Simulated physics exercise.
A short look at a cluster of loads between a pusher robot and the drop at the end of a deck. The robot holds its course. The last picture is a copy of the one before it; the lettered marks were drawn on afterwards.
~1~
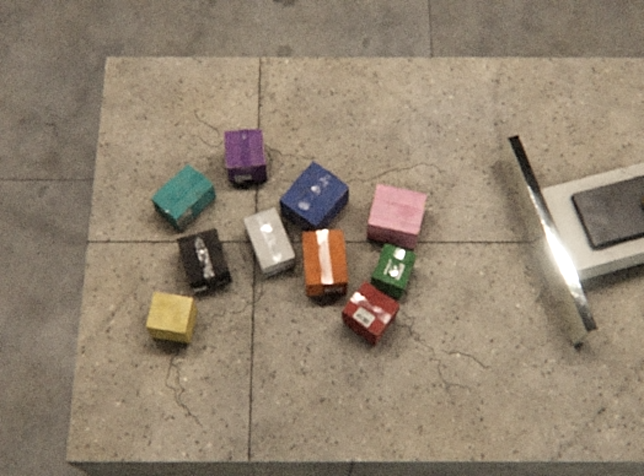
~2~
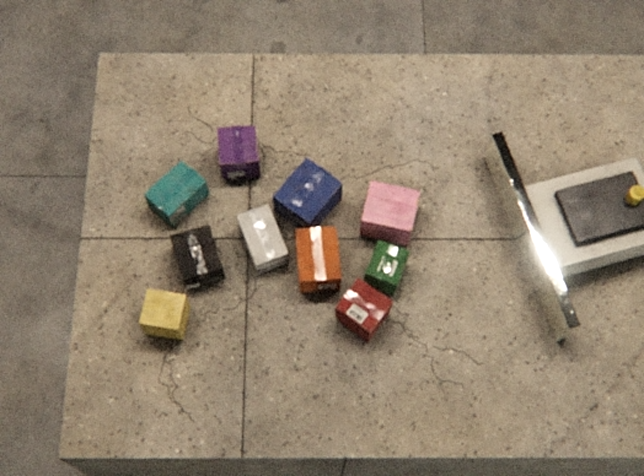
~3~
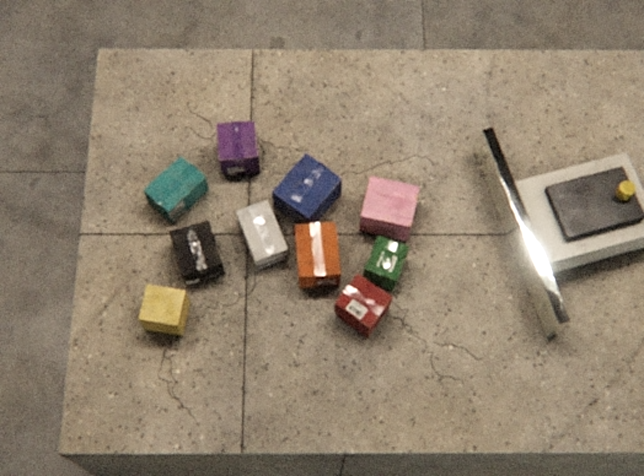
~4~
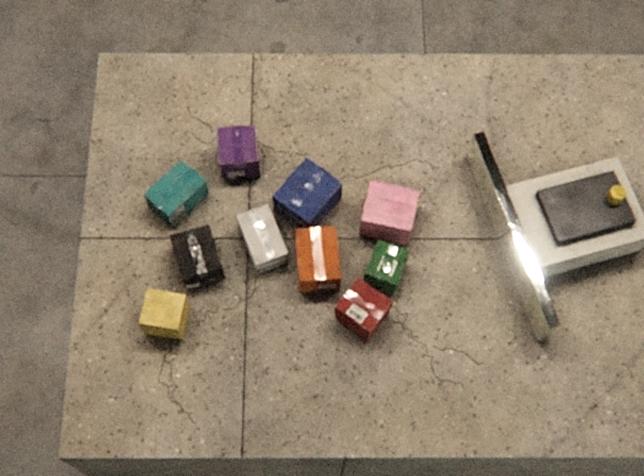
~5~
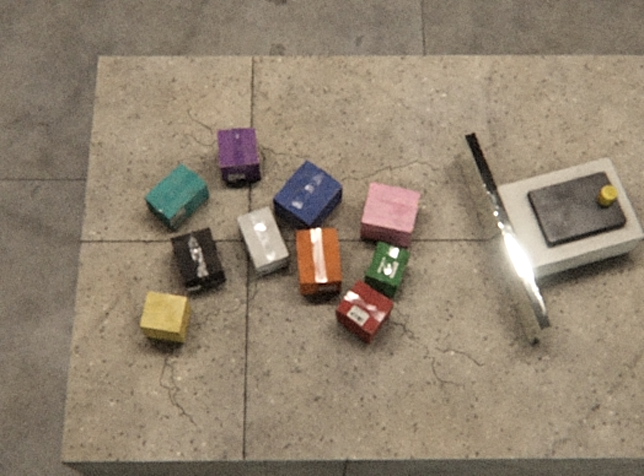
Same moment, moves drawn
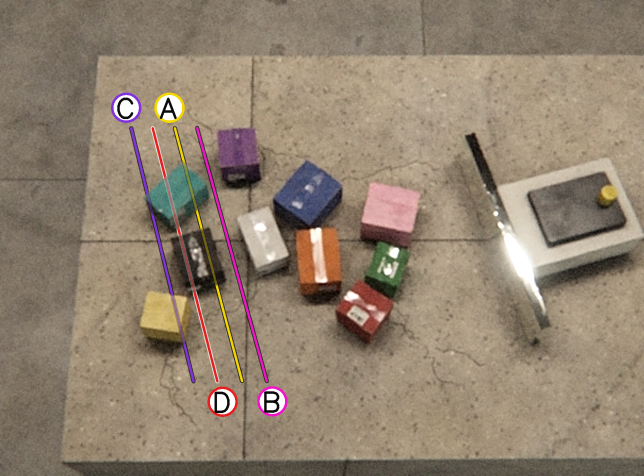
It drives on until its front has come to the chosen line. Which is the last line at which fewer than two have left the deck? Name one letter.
No farther than D.
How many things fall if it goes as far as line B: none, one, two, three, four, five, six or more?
In all, none.
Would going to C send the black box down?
By then, yes.
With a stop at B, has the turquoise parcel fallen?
By then, no.
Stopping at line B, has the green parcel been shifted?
Yes.
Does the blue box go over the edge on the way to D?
No.
On the marked copy, A at (206, 248); B at (230, 248); C at (160, 248); D at (183, 248).
Following D. Soon after the start, robot (456, 209); green parcel (370, 274); pink crate (353, 228).
Later, robot (339, 209); turquoise parcel (166, 199); black box (163, 267).
In the end, robot (250, 210); turquoise parcel over the edge; black box (77, 278); one fallen.
As for the rest, A is within the limit but short; B is within the limit but short; C drops two.
